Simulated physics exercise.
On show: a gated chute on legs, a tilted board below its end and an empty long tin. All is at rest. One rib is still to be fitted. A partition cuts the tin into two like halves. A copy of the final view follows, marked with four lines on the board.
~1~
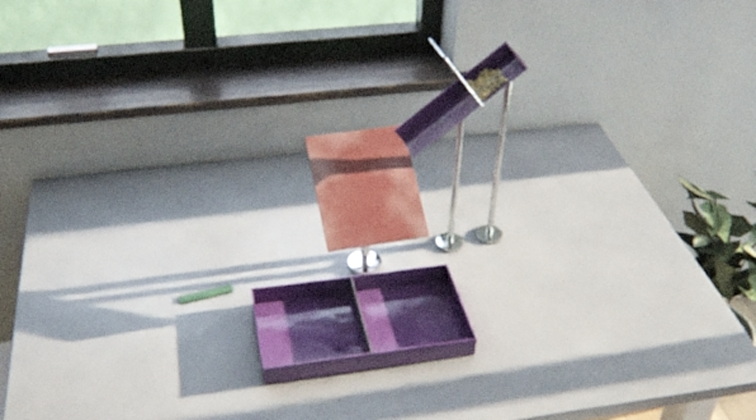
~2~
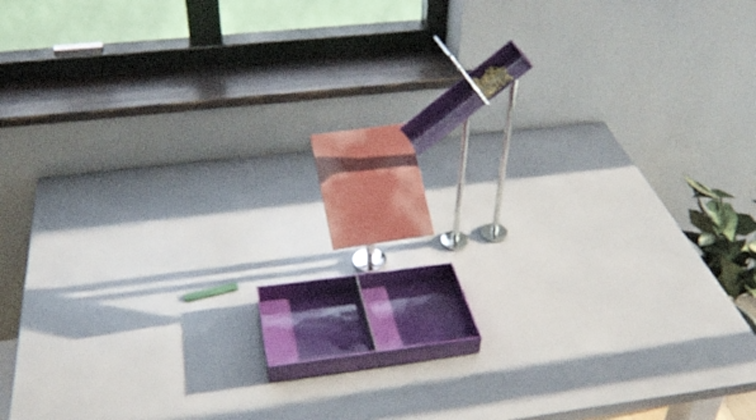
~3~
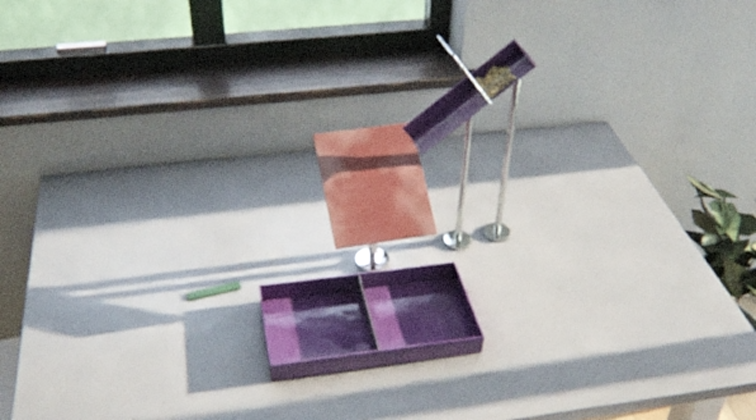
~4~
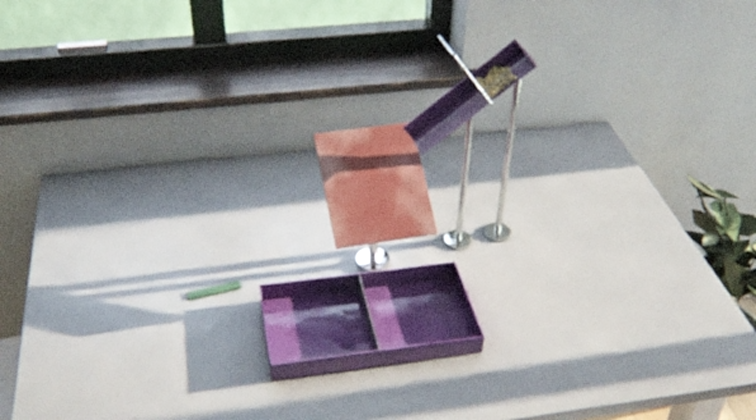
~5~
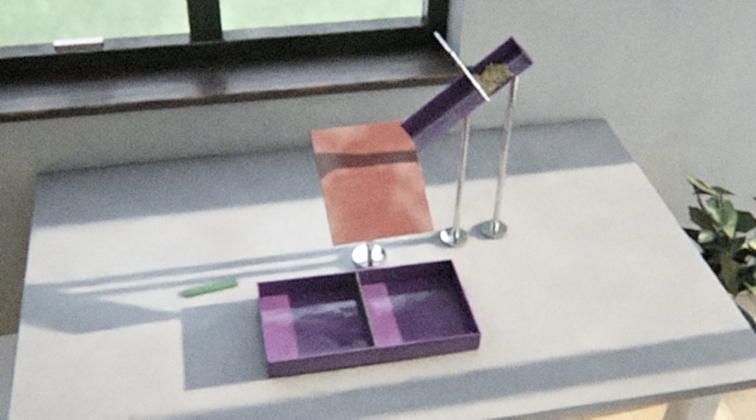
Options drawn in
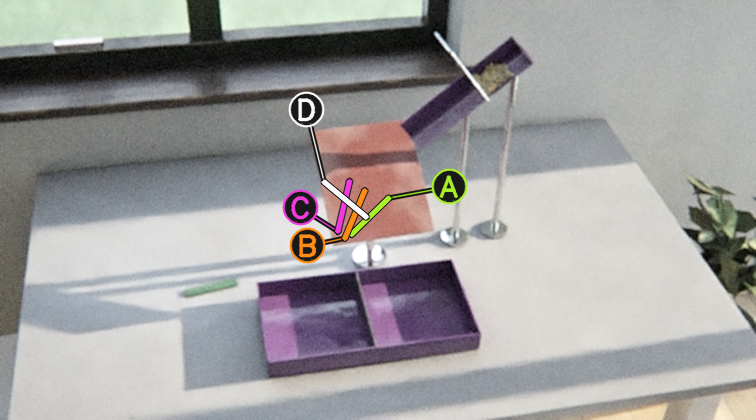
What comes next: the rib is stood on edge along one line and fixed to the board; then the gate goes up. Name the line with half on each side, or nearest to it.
Line B does it best.
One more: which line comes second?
That is line C.
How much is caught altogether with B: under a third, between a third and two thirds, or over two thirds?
Over two thirds.
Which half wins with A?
The left half.
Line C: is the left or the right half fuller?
Left.
On the marked copy, line A from (388, 198) to (351, 234); line B from (364, 190) to (344, 238); line C from (349, 181) to (337, 231); line D from (324, 182) to (366, 217).
With A, of what is caught, nearly all in the left half, a small part in the right.
With B, of what is caught, about two thirds in the left half, about a third in the right.
With C, of what is caught, most in the left half, about a quarter in the right.
With D, of what is caught, a stray few in the left half, nearly all in the right.
